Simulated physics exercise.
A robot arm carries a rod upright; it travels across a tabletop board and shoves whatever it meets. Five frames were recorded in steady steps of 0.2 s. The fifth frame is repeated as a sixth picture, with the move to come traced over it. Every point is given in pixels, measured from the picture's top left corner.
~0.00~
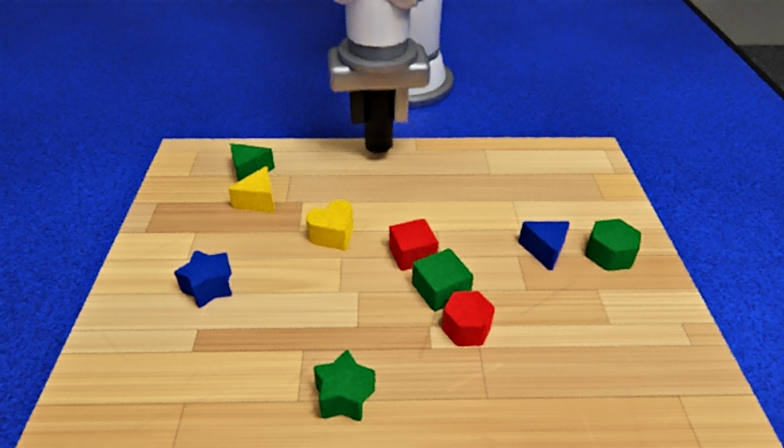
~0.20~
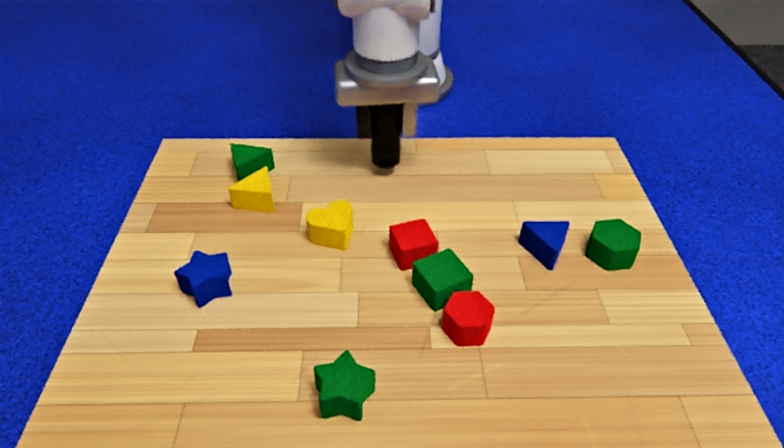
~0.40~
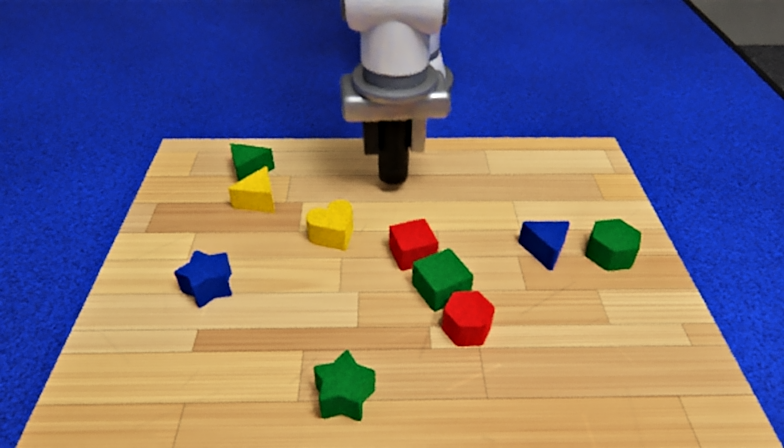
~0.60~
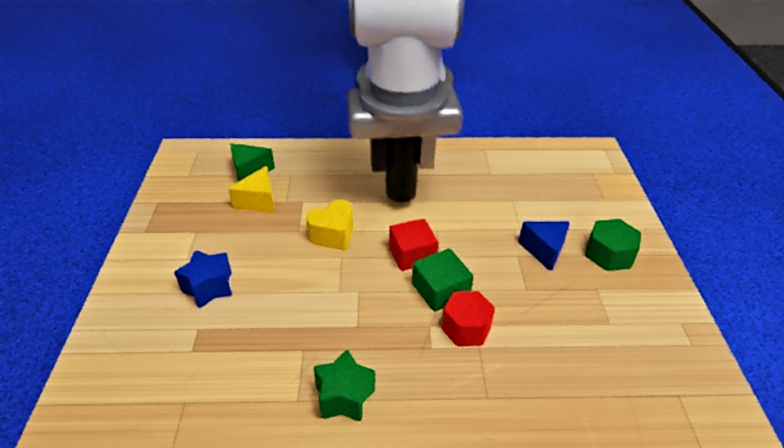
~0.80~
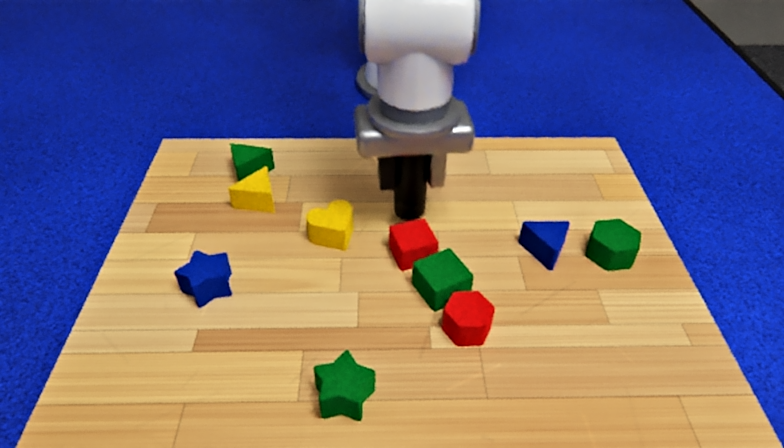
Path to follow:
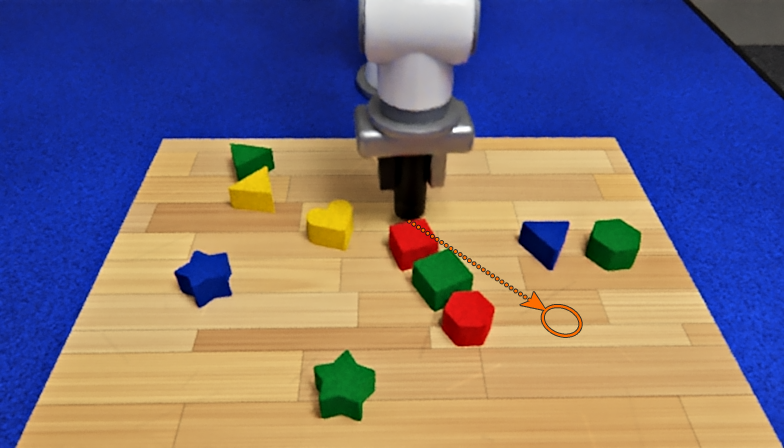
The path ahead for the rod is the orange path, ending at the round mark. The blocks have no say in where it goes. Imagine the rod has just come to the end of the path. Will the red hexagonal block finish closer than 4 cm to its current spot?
Yes - that is the case.
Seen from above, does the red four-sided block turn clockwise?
Final answer: Yes.
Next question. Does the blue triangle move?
No, it doesn't check out.
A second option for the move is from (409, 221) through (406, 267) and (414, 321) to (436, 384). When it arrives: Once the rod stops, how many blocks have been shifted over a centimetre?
My best guess is that three blocks or more move over 1 cm.
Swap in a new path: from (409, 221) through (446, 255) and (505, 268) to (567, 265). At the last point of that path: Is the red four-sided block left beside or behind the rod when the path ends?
Yes, it checks out.
Path on the board, straight from (409, 221) to (562, 321).
What follows on the original path. One third of the way, rod (456, 241); red four-sided block (422, 243), turned 60° clockwise; green four-sided block (442, 275), turned 15° anticlockwise.
Two thirds of the way, rod (507, 274); red four-sided block (422, 243), turned 60° clockwise; green four-sided block (442, 275), turned 15° anticlockwise.
At the end, rod (565, 311); red four-sided block (422, 243), turned 60° clockwise; green four-sided block (442, 275), turned 15° anticlockwise; red hexagonal block in place; blue triangle in place.
